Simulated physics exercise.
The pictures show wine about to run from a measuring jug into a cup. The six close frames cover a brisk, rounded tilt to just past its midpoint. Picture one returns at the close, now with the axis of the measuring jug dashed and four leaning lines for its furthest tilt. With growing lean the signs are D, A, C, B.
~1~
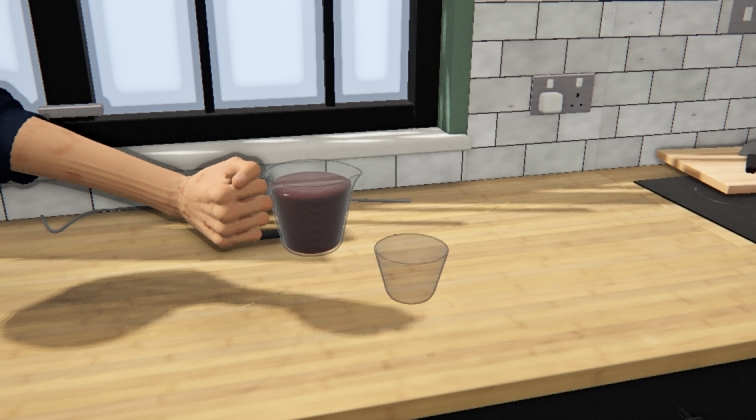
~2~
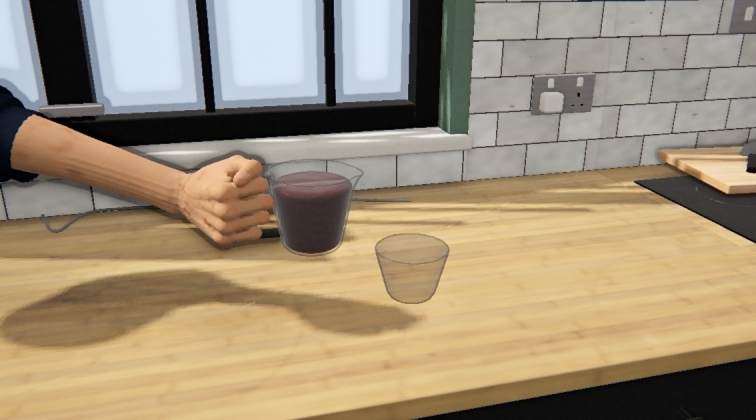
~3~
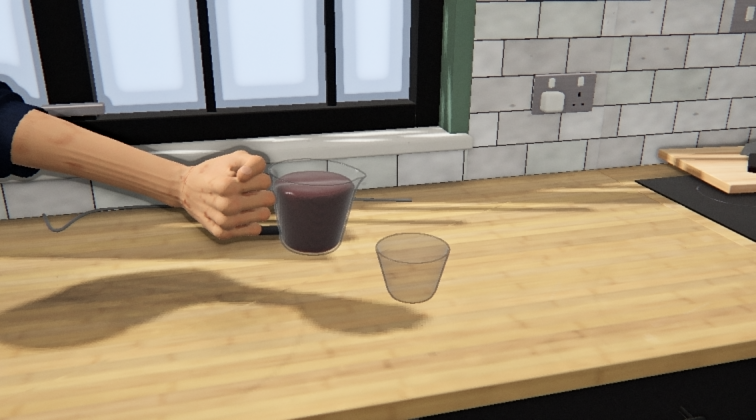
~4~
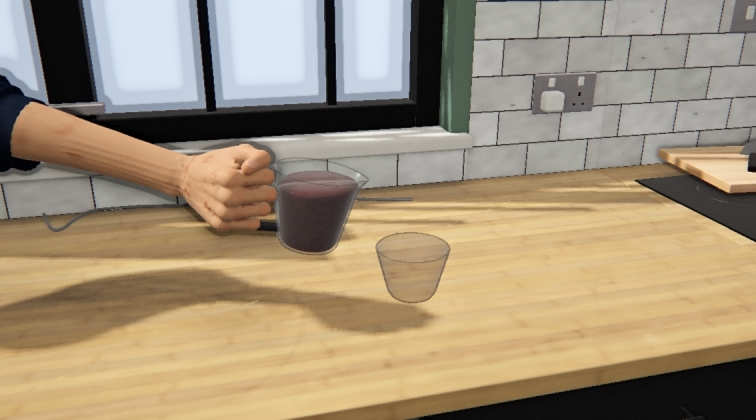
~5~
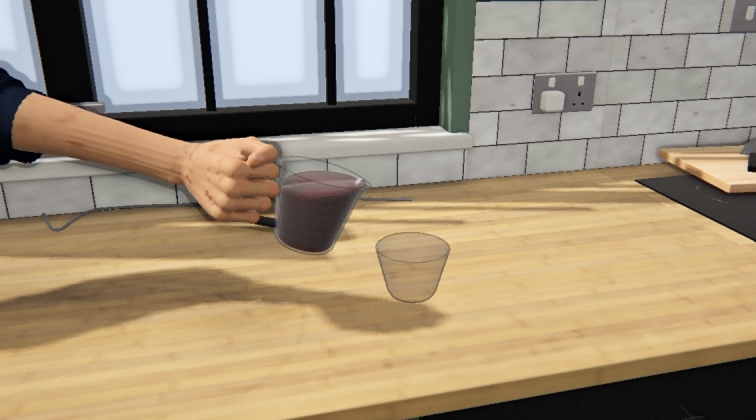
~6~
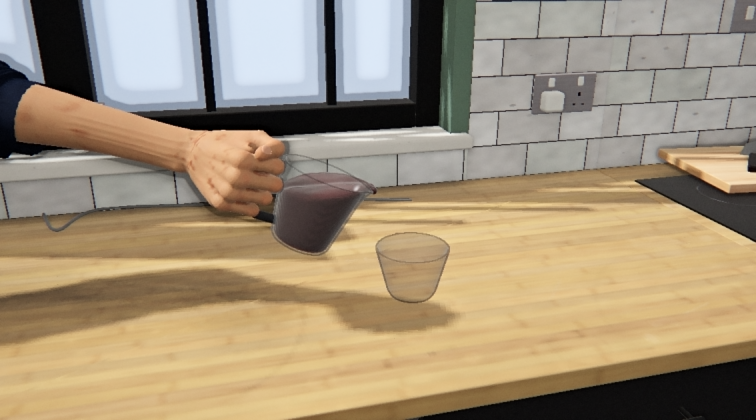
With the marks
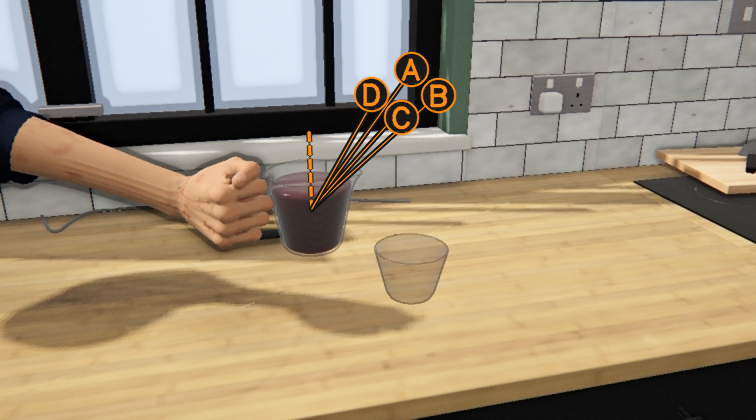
A glass jug of dark purplish-red liquid, held by a hand at the left, stays upright on a wooden counter beside an empty clear cup. The hand then gradually tilts the jug rightward, and the liquid slants inside until a little reaches just over the lip.
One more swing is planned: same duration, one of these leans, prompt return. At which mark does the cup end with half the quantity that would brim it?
The best mark is C.
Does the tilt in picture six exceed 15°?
Yes, it does.
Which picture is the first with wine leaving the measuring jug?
Picture 6.
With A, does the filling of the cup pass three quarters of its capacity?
No, it does not.
On the marked copy, A at (402, 83); B at (425, 106); C at (385, 126); D at (366, 112).
With A, the cup ends with about 37 % of what it can hold.
With B, the cup ends with about 65 % of what it can hold.
With C, the cup ends with about 51 % of what it can hold.
With D, the cup ends with about 25 % of what it can hold.
